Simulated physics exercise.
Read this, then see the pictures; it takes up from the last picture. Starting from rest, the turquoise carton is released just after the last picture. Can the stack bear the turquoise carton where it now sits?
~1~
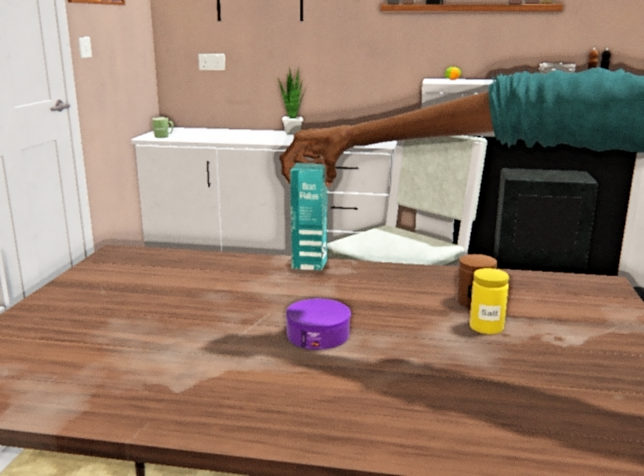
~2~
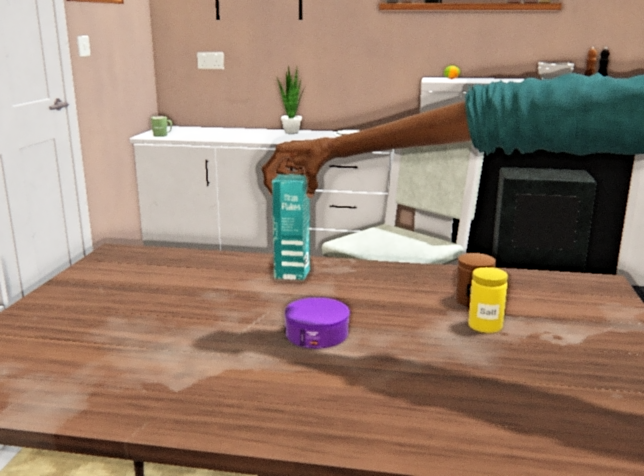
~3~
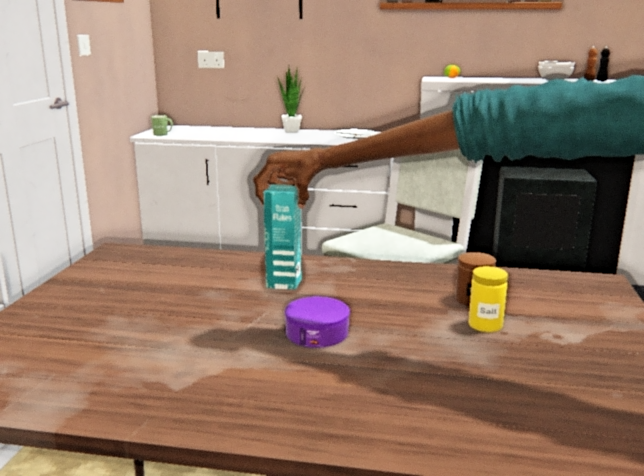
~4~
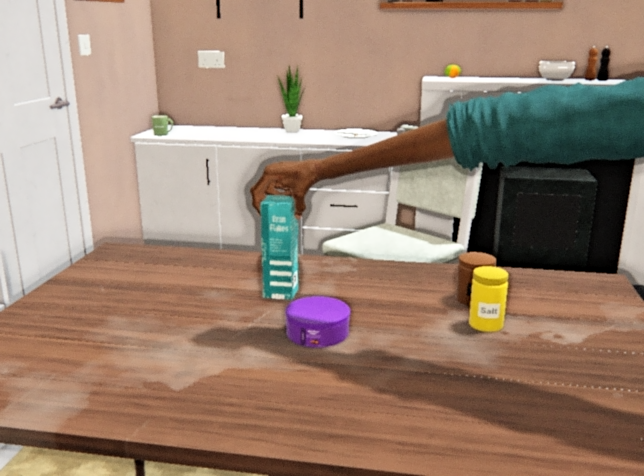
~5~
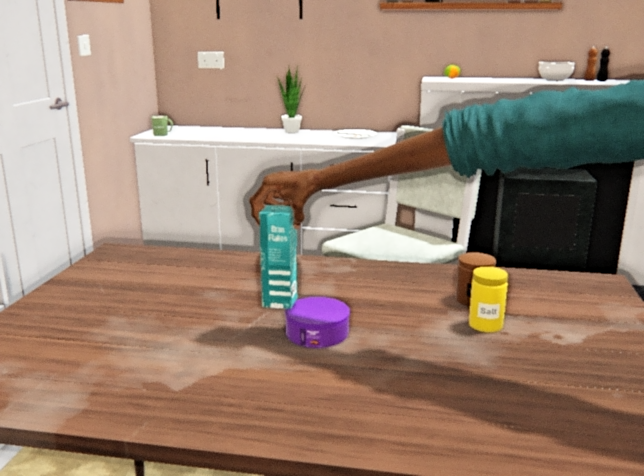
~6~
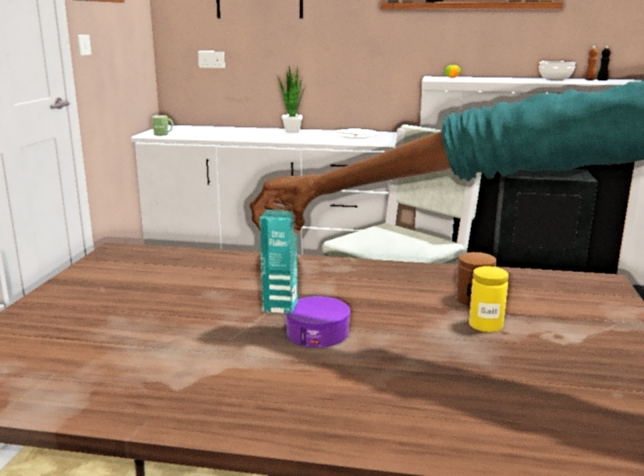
No.
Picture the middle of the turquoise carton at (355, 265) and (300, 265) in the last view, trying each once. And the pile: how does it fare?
Attempt one, the pile falls over; attempt two, it survives.
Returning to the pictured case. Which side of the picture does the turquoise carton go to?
Leftwards.
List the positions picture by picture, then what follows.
On its way; turquoise carton (309, 216); purple tub (318, 324), in the first picture.
On its way; turquoise carton (291, 227); yellow jar (488, 300), in the second picture.
On its way; turquoise carton (283, 237); brown jar (475, 279), in the third picture.
On its way; turquoise carton (280, 247); purple tub (318, 322), in the fourth picture.
On its way; turquoise carton (279, 257); yellow jar (488, 299), in the fifth picture.
Set down, still held; turquoise carton (279, 261); brown jar (476, 279), in the sixth picture.
Then, 0.50 s later than the last frame, turquoise carton now fallen.
Then, 0.70 s later than the last frame, things are still on the move.
When it is over, fallen, turquoise carton; the other 3 as before. End places, in pixels of the last picture, turquoise carton near (218, 303). The pile comes apart.
